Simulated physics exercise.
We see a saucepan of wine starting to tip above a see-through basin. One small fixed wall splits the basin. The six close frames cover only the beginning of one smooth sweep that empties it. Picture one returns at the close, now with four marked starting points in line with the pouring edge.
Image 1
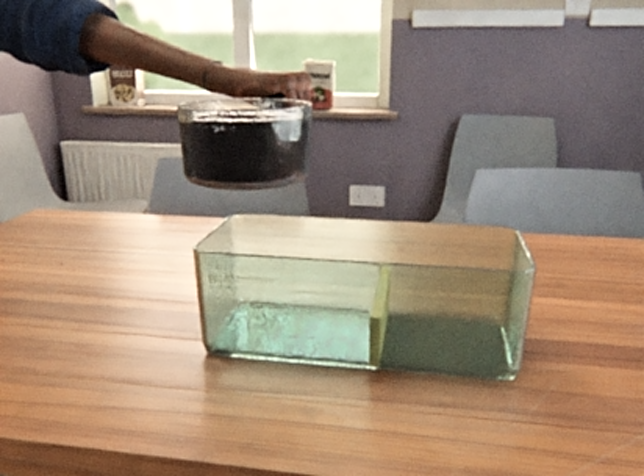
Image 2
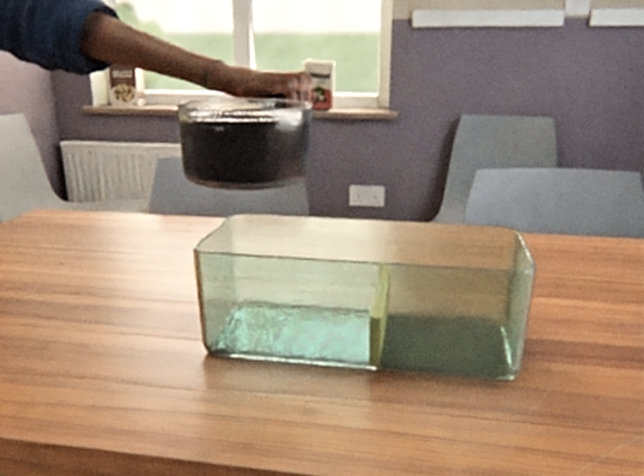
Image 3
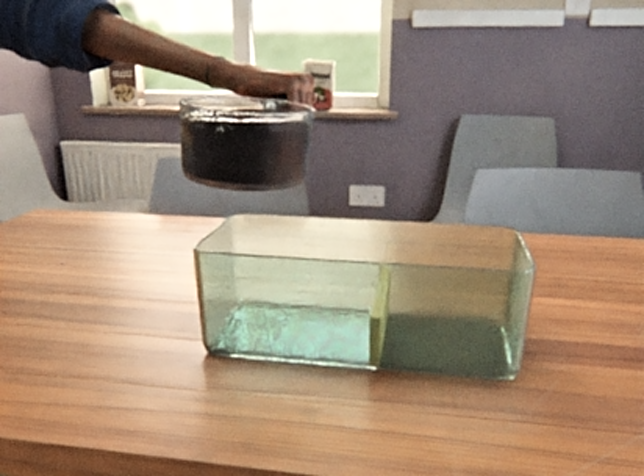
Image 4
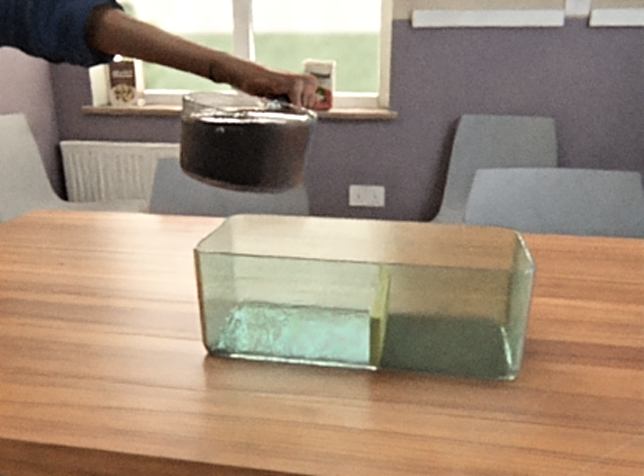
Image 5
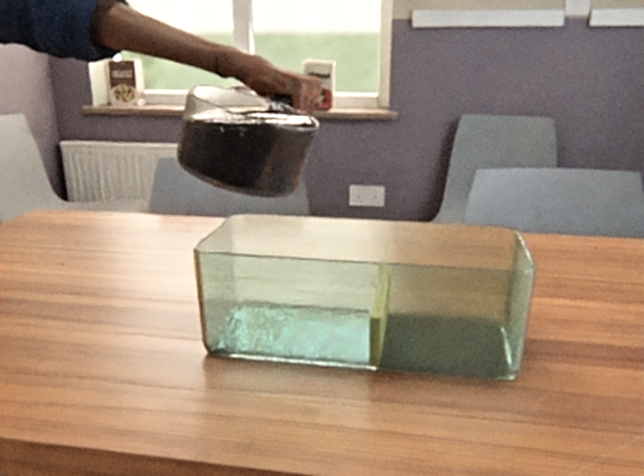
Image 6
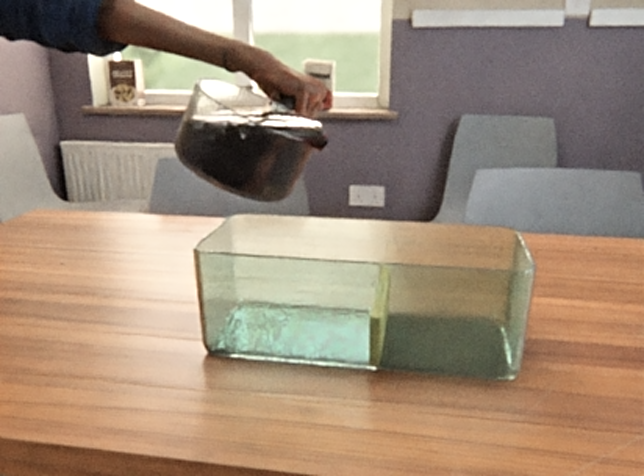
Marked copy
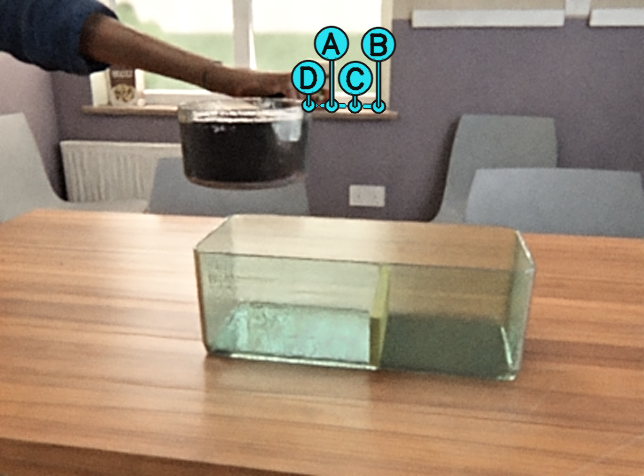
A glass saucepan of dark wine, held by a hand reaching in from the left, hangs almost level above a clear, divided basin on a wooden table. The hand then tilts the pan steadily down to the right, and the dark liquid shifts to the lowered rim and just over it.
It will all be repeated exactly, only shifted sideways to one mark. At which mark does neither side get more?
Choose A.
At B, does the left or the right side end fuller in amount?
More ends on the right.
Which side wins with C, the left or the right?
The right one.
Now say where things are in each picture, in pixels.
In the first frame, upright, lip at (307, 105); basin from (204, 349) to (520, 376); top of the wall at (381, 291); nothing has left yet.
In the second frame, upright, lip at (308, 106); nothing has left yet.
In the third frame, tipped about 5°, lip at (310, 110); nothing has left yet.
In the fourth frame, tipped about 10°, lip at (312, 117); nothing has left yet.
In the fifth frame, tipped about 17°, lip at (315, 126); wine is over the lip, down to (311, 124).
In the sixth frame, tipped about 26°, lip at (317, 137); wine is over the lip, down to (321, 146).
In cyan, A at (331, 105); B at (378, 106); C at (355, 106); D at (308, 105).
For spot A, about 41 % ends left of the wall and 58 % right of it.
For spot B, about 5 % ends left of the wall and 94 % right of it.
For spot C, about 19 % ends left of the wall and 80 % right of it.
For spot D, about 72 % ends left of the wall and 26 % right of it.
